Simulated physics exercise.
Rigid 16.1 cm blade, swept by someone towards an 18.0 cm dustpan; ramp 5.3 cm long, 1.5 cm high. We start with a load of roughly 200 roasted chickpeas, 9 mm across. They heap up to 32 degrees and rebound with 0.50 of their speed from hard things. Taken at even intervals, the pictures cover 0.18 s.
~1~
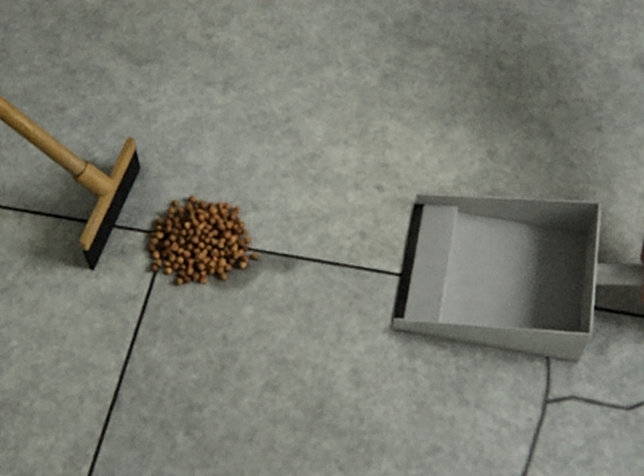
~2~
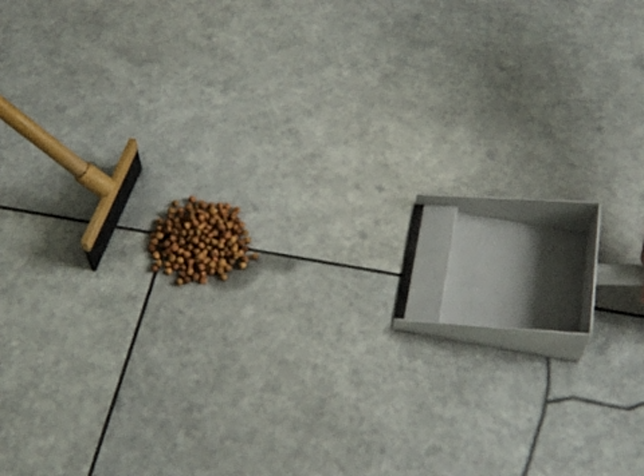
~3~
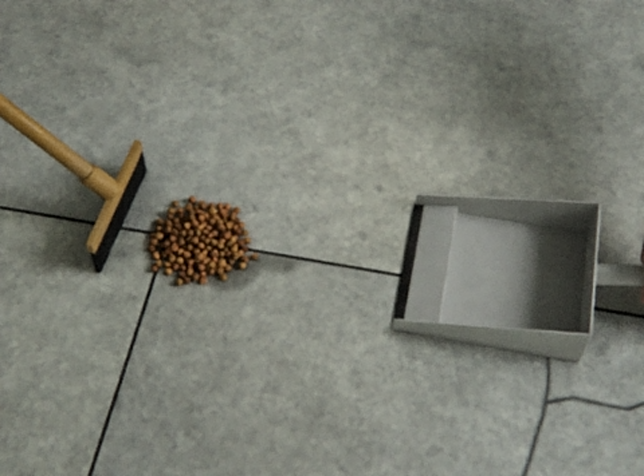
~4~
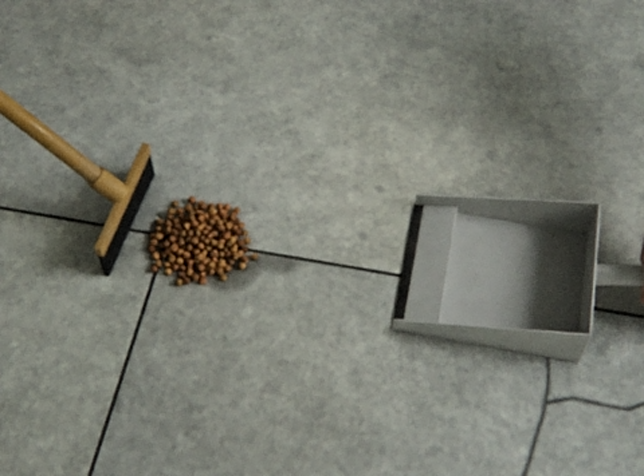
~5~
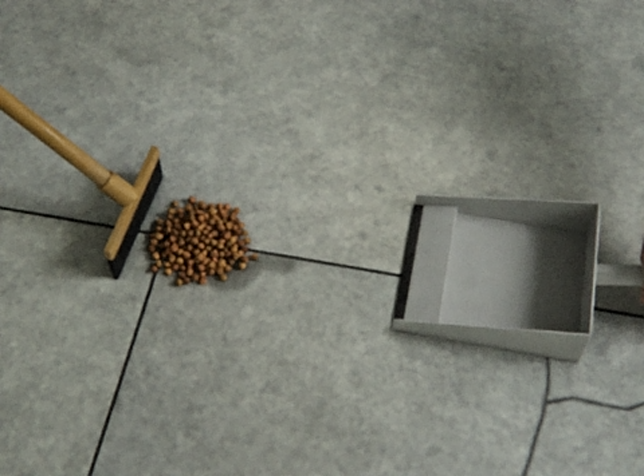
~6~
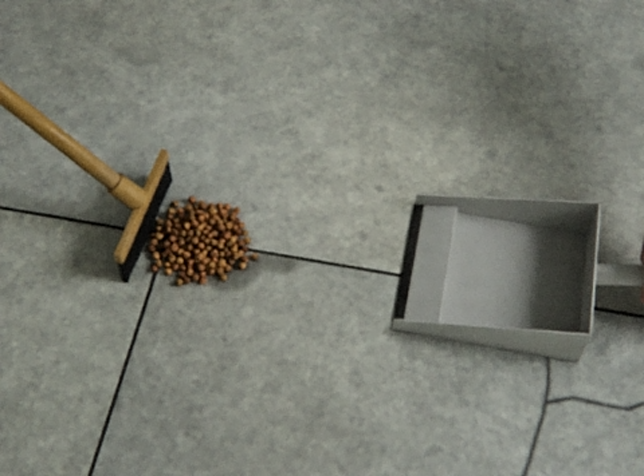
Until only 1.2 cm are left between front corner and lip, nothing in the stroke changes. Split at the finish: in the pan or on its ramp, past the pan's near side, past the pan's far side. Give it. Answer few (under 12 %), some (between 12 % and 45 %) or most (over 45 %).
In the pan or on its ramp: Some, past the pan's near side: Some, past the pan's far side: Few.
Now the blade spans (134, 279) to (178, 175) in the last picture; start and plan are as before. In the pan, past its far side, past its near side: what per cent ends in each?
Split: Pan = 0, far = 0, near = 45.
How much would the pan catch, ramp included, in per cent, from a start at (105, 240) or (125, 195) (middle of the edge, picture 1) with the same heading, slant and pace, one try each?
About 20 and 35 per cent.
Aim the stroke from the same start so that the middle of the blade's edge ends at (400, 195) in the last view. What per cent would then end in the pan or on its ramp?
Share caught: Approx. 10 %.
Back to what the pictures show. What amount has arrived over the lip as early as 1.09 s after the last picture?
Over the lip so far: Approx. 30 %.
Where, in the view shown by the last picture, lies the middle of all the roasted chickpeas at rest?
In the last view, approximately (400, 301).
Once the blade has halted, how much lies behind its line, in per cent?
Around 20 per cent.
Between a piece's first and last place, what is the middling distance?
28 cm or thereabouts.
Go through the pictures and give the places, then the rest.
In the first frame, blade from (85, 245) to (132, 145), moved 0.0 cm, 0 of the pieces shifted so far; middle of the pieces at (197, 237); pan at (509, 282).
In the second frame, blade from (87, 246) to (133, 146), moved 0.2 cm, 0 of the pieces shifted so far; middle of the pieces at (197, 238).
In the third frame, blade from (92, 248) to (138, 148), moved 0.9 cm, 0 of the pieces shifted so far; middle of the pieces at (197, 238).
In the fourth frame, blade from (100, 251) to (146, 151), moved 2.1 cm, 0 of the pieces shifted so far; middle of the pieces at (196, 238).
In the fifth frame, blade from (110, 255) to (155, 154), moved 3.4 cm, 0 of the pieces shifted so far; middle of the pieces at (196, 238).
In the sixth frame, blade from (120, 258) to (164, 157), moved 4.7 cm, 0 of the pieces shifted so far; middle of the pieces at (197, 238); pan at (509, 283).
Then, 0.43 s after the last picture, middle of the blade 18 cm from the lip; 0 % over the lip, far side 0 %, near side 10 %.
Then, 0.71 s after the last picture, middle of the blade 8 cm from the lip; 0 % over the lip, far side 0 %, near side 20 %.
Then, 1.09 s after the last picture, middle of the blade 2 cm from the lip; 30 % over the lip, far side 0 %, near side 30 %.
In the end, pan 30 %, near side 30 %, far side 0 %, in front of the lip or behind the blade 40 %.
